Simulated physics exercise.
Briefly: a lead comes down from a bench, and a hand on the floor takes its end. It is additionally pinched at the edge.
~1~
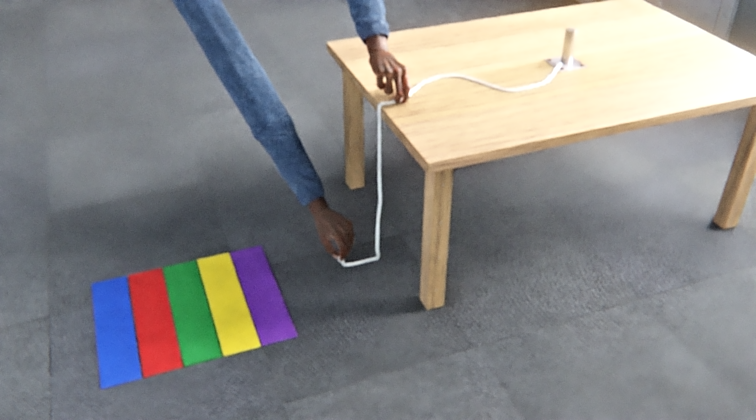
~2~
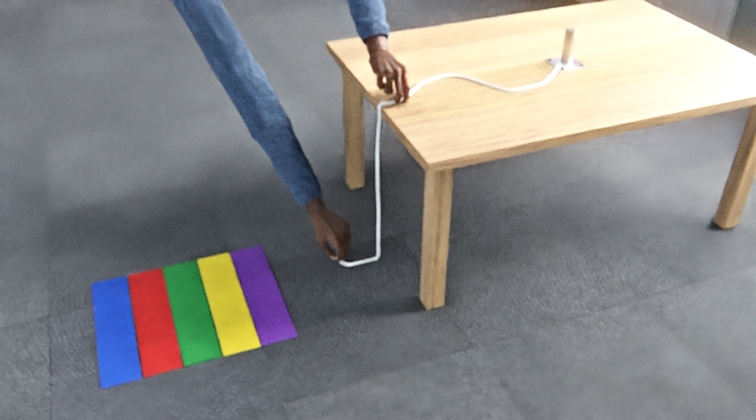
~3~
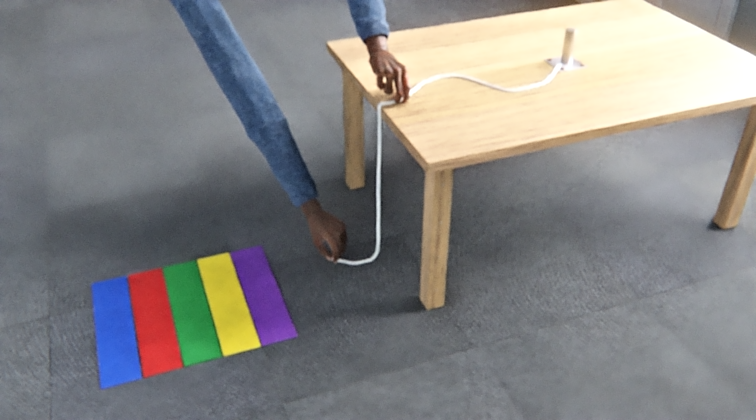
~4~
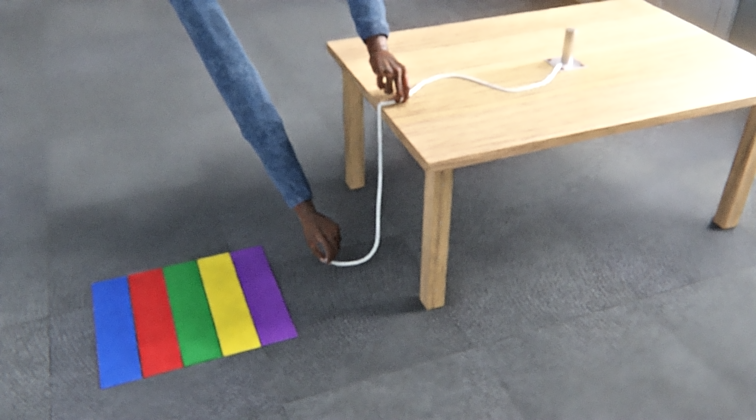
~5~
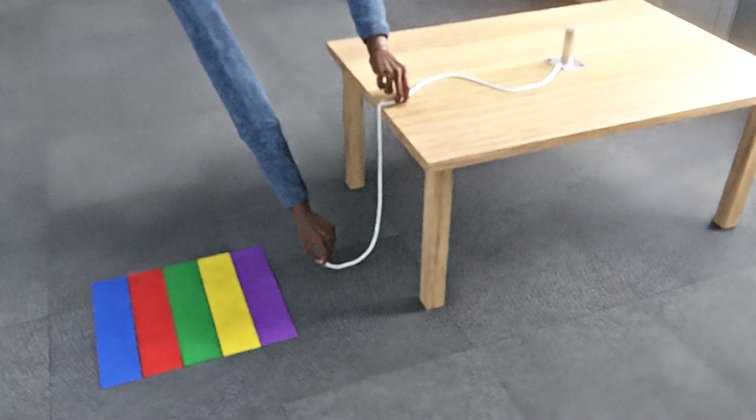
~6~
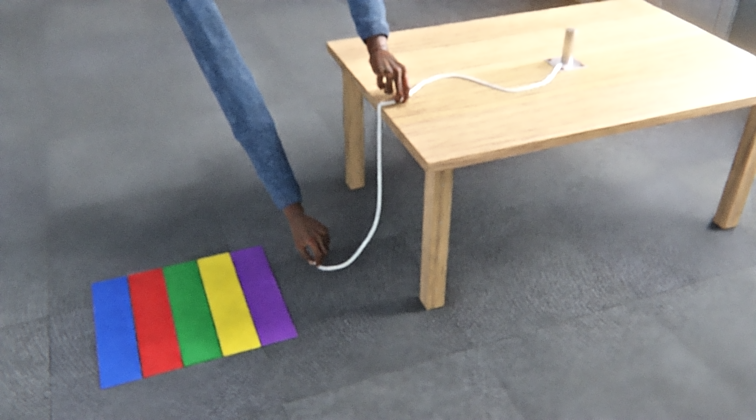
A hand at floor level slides the end of a white cord slowly left over grey carpet, seen from above by a camera that stays still. A second hand pinches the cord at the near left edge of a pale wooden table, where it runs back to a short upright peg, while blue, red, green, yellow and purple strips lie on the floor at left. The hanging part bends from a sharp corner into a smooth curve.
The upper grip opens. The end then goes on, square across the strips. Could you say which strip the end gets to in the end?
It gets to the red strip.
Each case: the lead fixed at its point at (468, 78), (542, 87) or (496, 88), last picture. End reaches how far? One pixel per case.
Try 1: (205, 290); try 2: (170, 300); try 3: (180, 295).
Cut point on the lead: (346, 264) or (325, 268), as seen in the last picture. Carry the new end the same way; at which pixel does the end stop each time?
(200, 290) and (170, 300).
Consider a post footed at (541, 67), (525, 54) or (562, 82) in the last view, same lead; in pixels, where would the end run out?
First try about (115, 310), second about (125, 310), third about (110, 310).
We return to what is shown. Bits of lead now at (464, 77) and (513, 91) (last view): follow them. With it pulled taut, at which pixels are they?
I'd put the first at about (431, 92) and the other at about (480, 82).
A little later, end near (219, 286); over yellow.
Next, end near (174, 297); over green.
When it is tight, end near (148, 303); over red. The end stops over the red strip.
